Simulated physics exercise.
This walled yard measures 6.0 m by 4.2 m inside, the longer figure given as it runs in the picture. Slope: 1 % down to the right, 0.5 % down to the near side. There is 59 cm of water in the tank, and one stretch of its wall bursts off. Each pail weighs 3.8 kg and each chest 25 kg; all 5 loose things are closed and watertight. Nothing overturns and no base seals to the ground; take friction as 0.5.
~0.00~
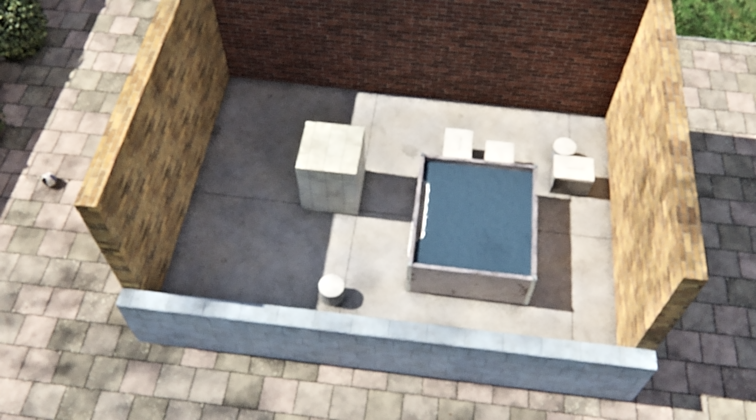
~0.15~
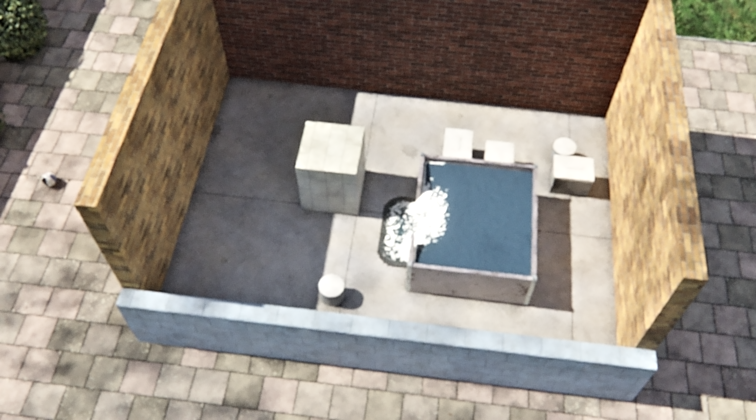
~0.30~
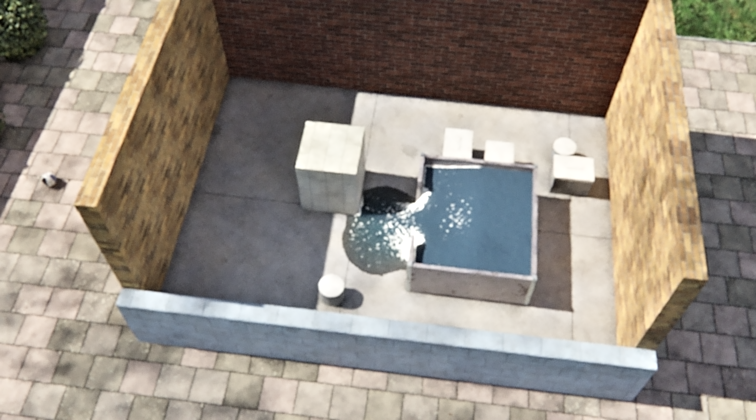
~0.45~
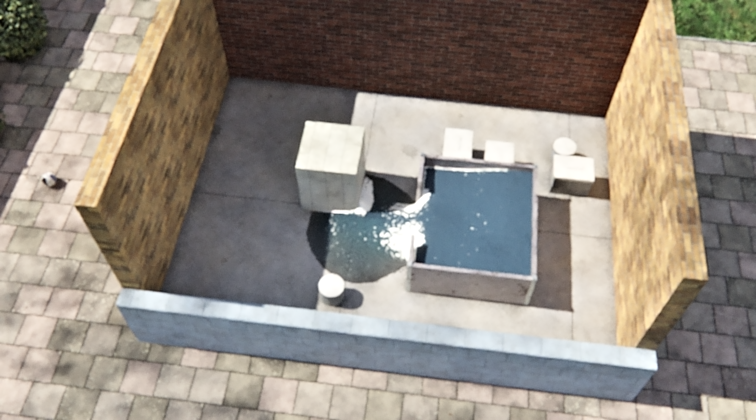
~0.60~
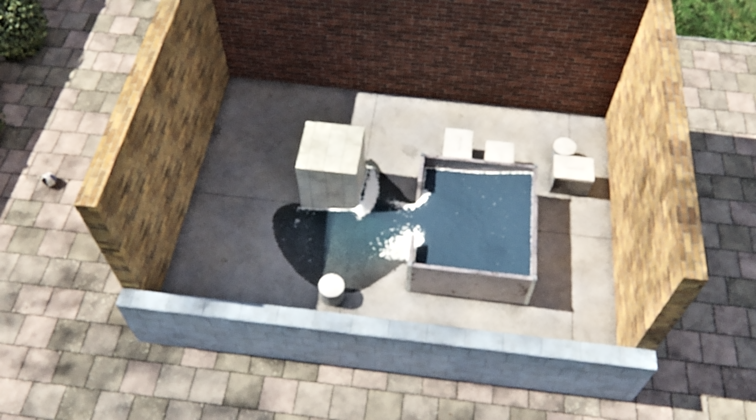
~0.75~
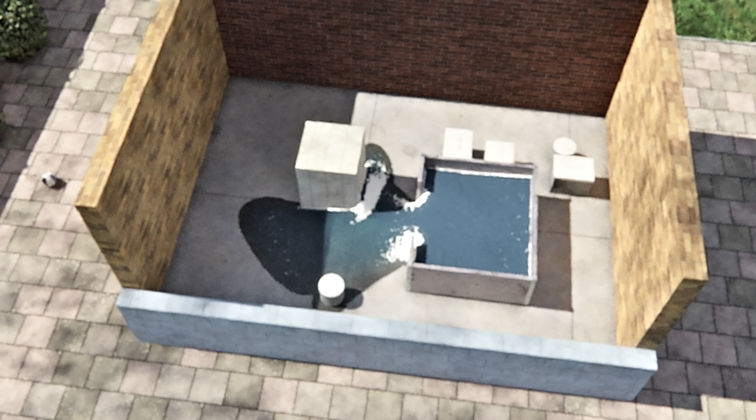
In a walled yard, water bursts from a tank's left side and spreads leftward across the ground.
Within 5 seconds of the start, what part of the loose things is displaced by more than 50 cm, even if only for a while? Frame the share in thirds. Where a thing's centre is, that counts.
The tally will land in the lowest bracket.
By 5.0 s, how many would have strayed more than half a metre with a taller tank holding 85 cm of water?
With that change, 2 of them.
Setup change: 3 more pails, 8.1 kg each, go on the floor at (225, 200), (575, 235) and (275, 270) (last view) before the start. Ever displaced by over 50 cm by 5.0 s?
Going through them in turn, I'd say beyond, not that far and beyond.
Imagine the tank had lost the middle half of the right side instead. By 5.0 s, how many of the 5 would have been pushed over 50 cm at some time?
Then it comes to 3 of them.
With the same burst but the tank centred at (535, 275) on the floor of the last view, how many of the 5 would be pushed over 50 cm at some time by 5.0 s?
Then the count would be 1.
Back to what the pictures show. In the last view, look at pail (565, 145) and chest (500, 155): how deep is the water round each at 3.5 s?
First roughly 2 cm, second roughly 1 cm.
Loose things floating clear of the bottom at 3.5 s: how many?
The number is 1.
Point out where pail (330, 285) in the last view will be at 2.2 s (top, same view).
Roughly at (315, 311).
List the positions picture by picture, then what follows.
The first frame shows a pail at (565, 146) rests on the ground; a chest at (499, 157), on the bottom; water covers 2.5 m2; 0 of 5 have shifted.
The second frame shows a pail at (565, 146) rests on the ground; a chest at (499, 157) rests on the ground; 3.0 m2 under water; 0 of 5 have shifted.
The third frame shows a pail at (565, 146) rests on the ground; a chest at (499, 157) rests on the ground; 3.6 m2 under water; 0 of 5 have shifted.
The fourth frame shows a pail at (565, 146), on the bottom; a chest at (499, 157), on the bottom; 4.2 m2 under water; 0 of 5 have shifted.
The fifth frame shows a pail at (565, 146) rests on the ground; a chest at (499, 157), on the bottom; 4.8 m2 under water; 0 of 5 have shifted.
The sixth frame shows a pail at (565, 146) rests on the ground; a chest at (499, 157) rests on the ground; water covers 5.6 m2; 0 of 5 have shifted.
After 1.1 s 0 of 5 are over 50 cm from their spots; 0 afloat.
After 2.2 s 0 of 5 are over 50 cm from their spots; 0 afloat.
After 3.5 s 0 of 5 are over 50 cm from their spots; 1 afloat.
After 5.0 s 0 of 5 are over 50 cm from their spots, and 0 have been at some point; 1 afloat.
